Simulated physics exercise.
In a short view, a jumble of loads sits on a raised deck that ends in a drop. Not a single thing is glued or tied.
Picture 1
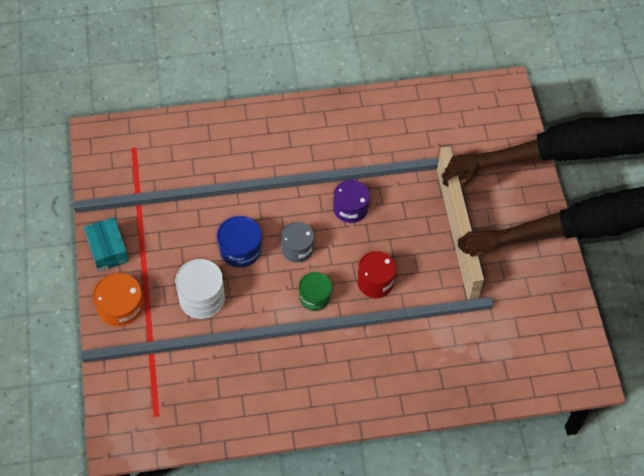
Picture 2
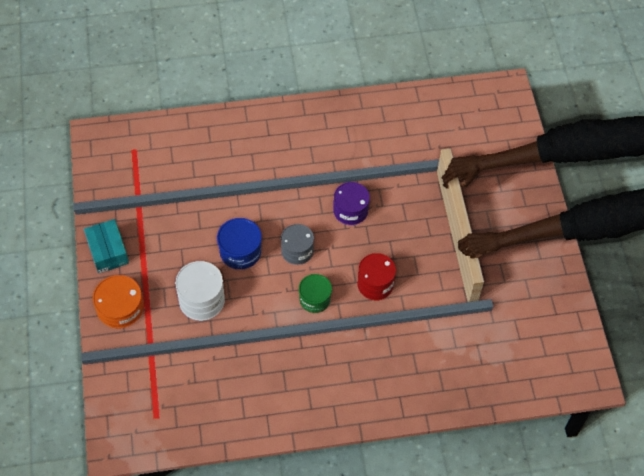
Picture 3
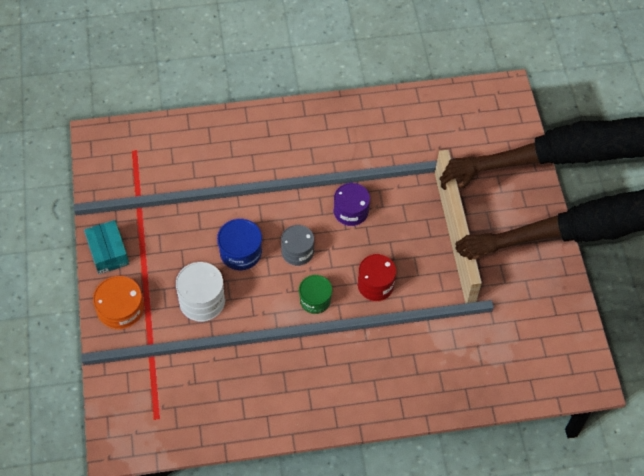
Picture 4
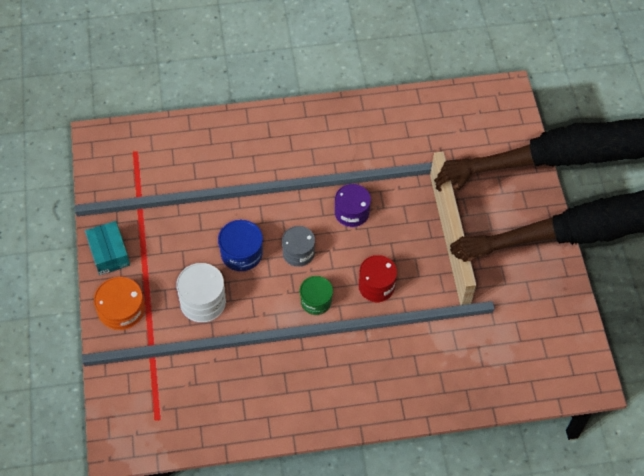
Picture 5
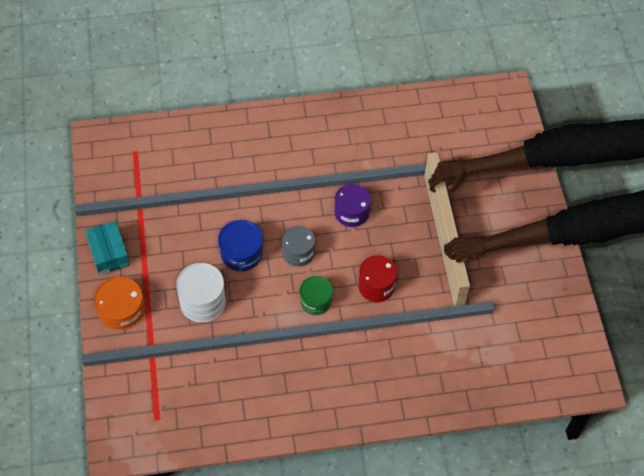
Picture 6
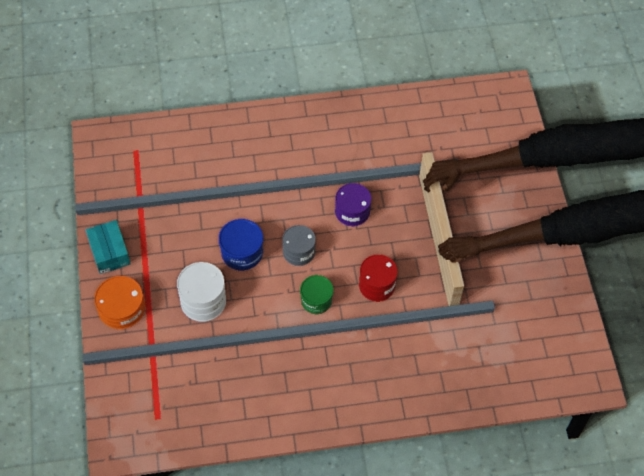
On a brick-patterned tabletop, two hands slide a wooden plank slightly left between grey rails, while the colourful canisters stay still.
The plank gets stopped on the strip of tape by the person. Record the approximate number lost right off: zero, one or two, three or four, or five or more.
Number lost: One or two.
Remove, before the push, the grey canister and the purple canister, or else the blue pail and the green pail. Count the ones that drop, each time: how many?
Counts - first: 1; second: 1.
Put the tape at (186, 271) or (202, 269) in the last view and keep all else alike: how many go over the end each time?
In order, 0 then 0.
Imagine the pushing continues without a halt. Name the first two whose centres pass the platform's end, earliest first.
Those two are the orange canister and, after it, the turquoise parcel.
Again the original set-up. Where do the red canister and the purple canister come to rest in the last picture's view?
Same order as the question: First (129, 299), second (124, 228).
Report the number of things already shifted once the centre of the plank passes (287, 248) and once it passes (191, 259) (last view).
At the first point the count is 5, at the second it's 8.
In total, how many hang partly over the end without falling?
I make it 2.
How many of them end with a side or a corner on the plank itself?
3 in contact.
Soon after, none off yet; turquoise parcel at rest near (108, 247); orange canister at rest near (120, 302); white canister at rest near (202, 292).
After that, none off yet; turquoise parcel at rest near (108, 247); orange canister displaced a little near (102, 304); white canister displaced about its own width near (146, 286).
In the end, the number that fall off is one or two; gone, orange canister and turquoise parcel.
